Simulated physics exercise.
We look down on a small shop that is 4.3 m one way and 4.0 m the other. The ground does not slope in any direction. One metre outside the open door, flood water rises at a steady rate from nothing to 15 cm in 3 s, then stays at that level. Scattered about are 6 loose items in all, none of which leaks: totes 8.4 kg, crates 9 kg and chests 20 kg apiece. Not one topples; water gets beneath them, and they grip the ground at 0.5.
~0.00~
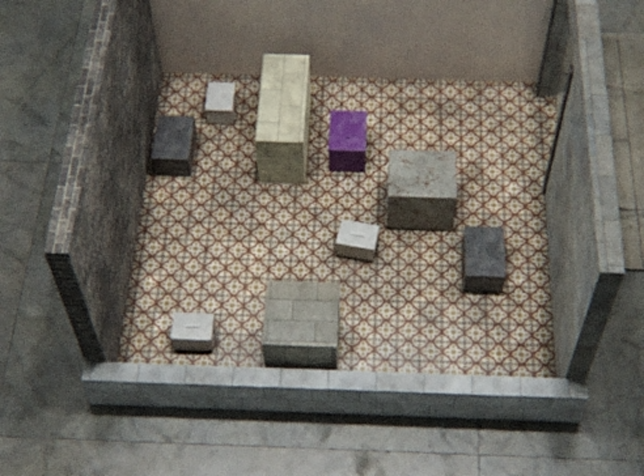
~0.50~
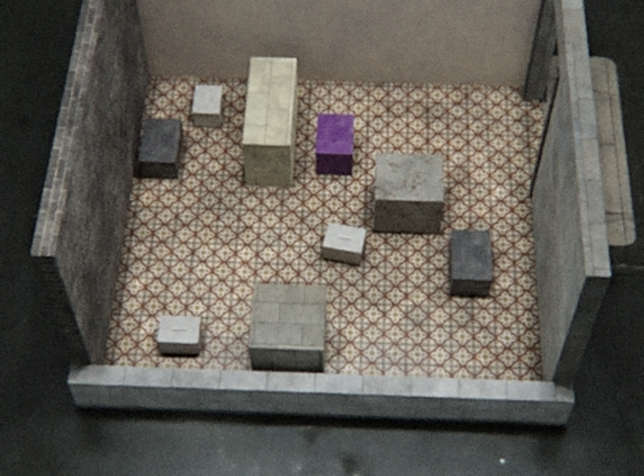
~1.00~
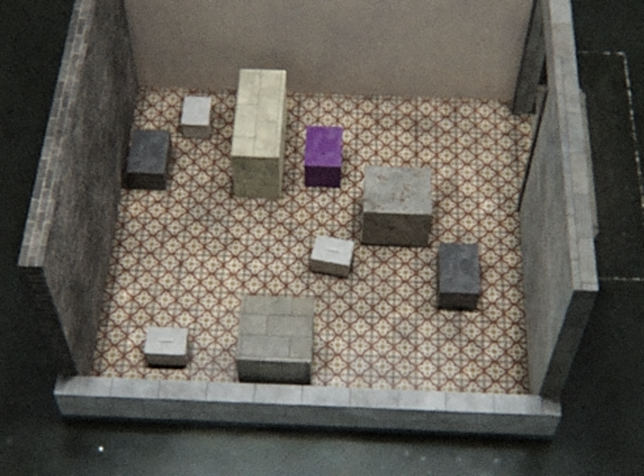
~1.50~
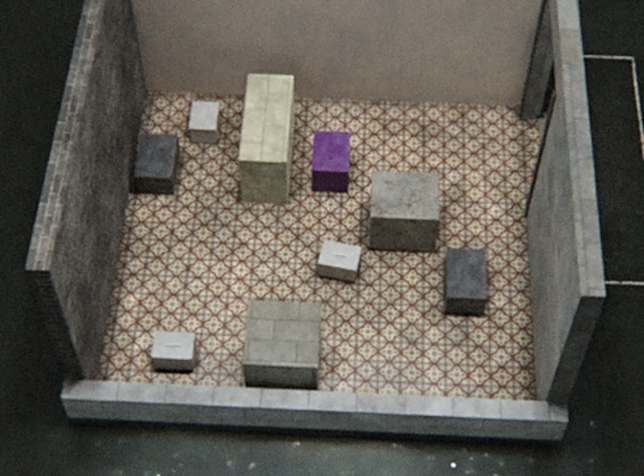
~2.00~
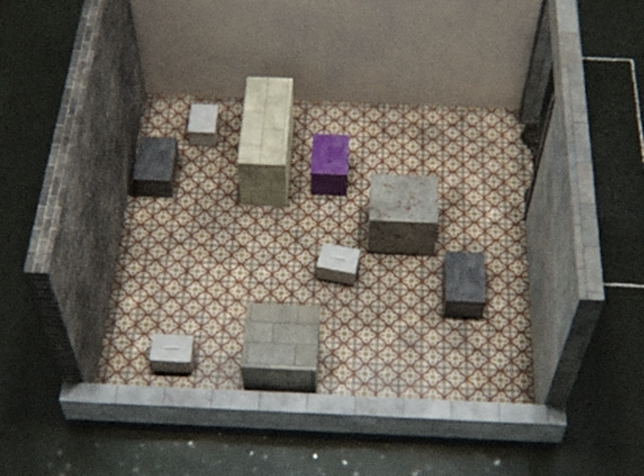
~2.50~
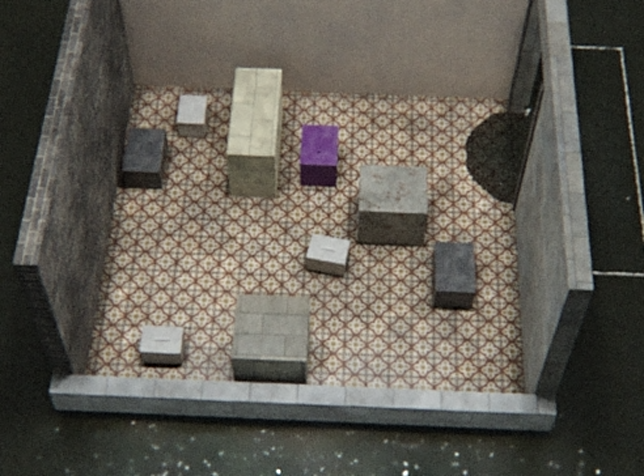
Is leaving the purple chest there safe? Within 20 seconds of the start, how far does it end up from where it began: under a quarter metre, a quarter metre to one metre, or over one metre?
Expect it to be pushed beyond a metre.
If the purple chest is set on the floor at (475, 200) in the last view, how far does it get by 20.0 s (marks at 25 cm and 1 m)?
Well, it gets shoved far.
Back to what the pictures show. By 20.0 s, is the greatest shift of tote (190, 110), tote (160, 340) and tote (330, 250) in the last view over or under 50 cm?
Result, in order: Lower / higher / higher.
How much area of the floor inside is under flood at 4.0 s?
3.5 m2.
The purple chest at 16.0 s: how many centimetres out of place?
It is about 100 cm out of place by then.
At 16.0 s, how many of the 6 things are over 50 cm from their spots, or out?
It comes to 4.
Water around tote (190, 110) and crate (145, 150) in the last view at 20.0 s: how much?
Depth approx. 10 cm / 9 cm.
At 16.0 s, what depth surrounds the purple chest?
Near 7 cm deep.
After 4.0 s the purple chest is near (319, 145), 0.0 m from its start, aground; 0 afloat.
After 9.0 s the purple chest is near (297, 176), 0.5 m from its start, aground; 0 afloat.
After 16.0 s the purple chest is near (273, 216), 1.1 m from its start, aground; 3 afloat.
After 20.0 s the purple chest is near (184, 212), 1.7 m from its start, afloat; 6 afloat.
